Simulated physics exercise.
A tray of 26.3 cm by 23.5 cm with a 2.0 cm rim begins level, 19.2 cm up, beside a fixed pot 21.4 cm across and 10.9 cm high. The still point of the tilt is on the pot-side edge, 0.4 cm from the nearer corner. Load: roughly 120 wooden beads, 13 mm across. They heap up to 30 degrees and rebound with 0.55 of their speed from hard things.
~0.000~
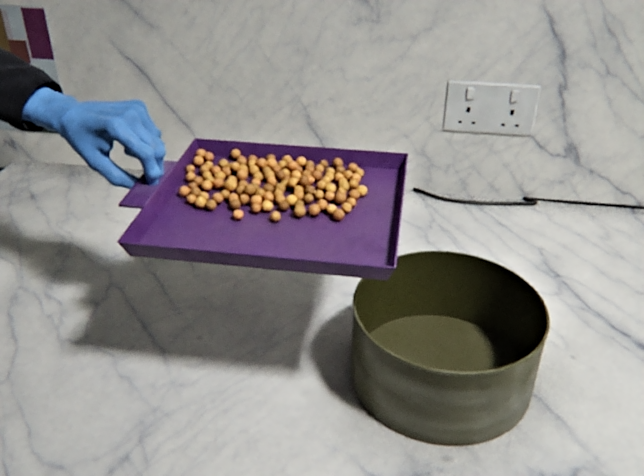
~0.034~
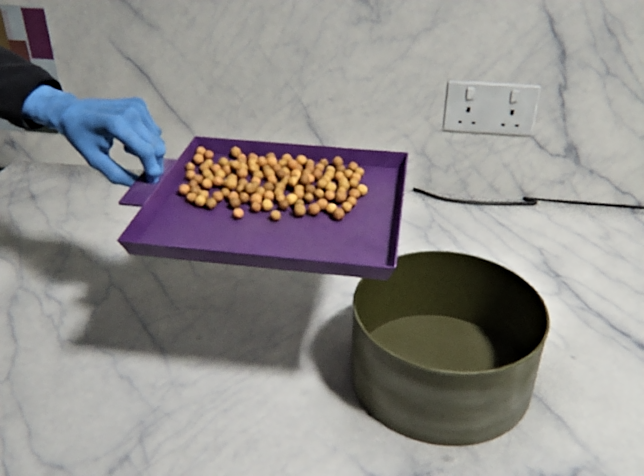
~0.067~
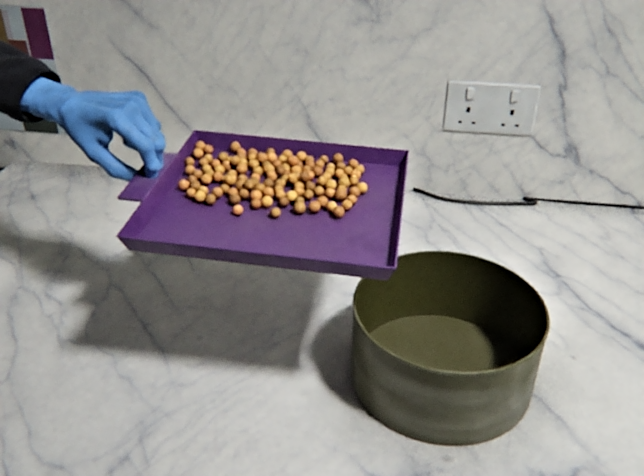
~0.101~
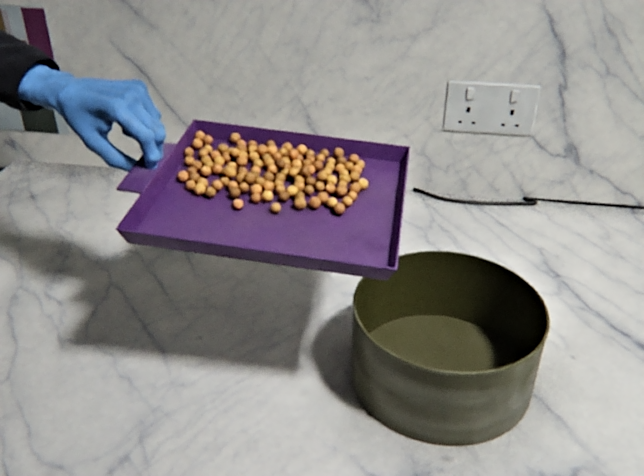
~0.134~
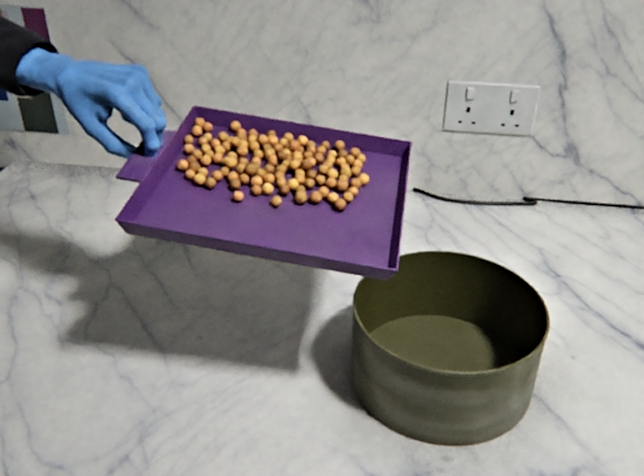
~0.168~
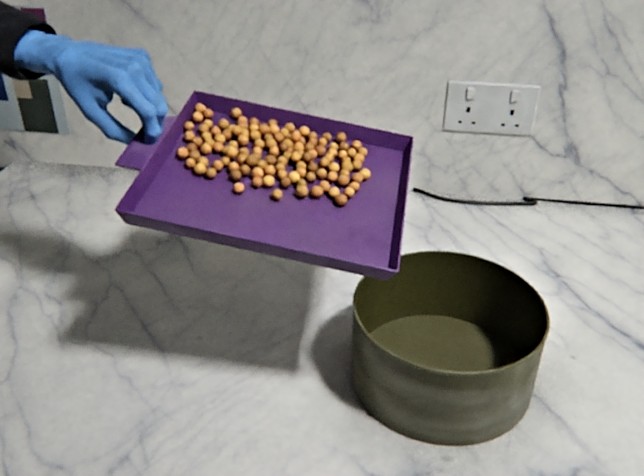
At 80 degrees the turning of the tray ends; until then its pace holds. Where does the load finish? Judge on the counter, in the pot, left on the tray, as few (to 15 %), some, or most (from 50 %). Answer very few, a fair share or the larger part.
On the counter: The larger part; in the pot: A fair share; left on the tray: Very few.
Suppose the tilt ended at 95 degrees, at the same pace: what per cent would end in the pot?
It would be near 35 per cent.
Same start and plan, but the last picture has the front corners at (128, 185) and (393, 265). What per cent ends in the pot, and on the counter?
Pot 70, counter 30.
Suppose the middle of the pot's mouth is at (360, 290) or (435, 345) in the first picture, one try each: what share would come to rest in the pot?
Some 0 and 95 per cent.
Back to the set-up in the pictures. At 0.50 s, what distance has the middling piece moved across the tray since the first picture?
Some 8 cm.
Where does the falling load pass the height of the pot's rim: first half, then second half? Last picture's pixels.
First near (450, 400), later near (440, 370).
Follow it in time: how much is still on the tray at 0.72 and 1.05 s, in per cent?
About 70, 10.
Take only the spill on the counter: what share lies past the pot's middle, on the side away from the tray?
Roughly 70 per cent.
After 0.50 s, tilt 45 degrees; the tray holds 100 %, the pot 0 %.
After 0.72 s, tilt 67 degrees; the tray holds 70 %, the pot 0 %.
After 1.05 s, tilt 80 degrees; the tray holds 10 %, the pot 30 %.
By 2.2 s all is still; counter 65 %, pot 35 %, tray 0 %.
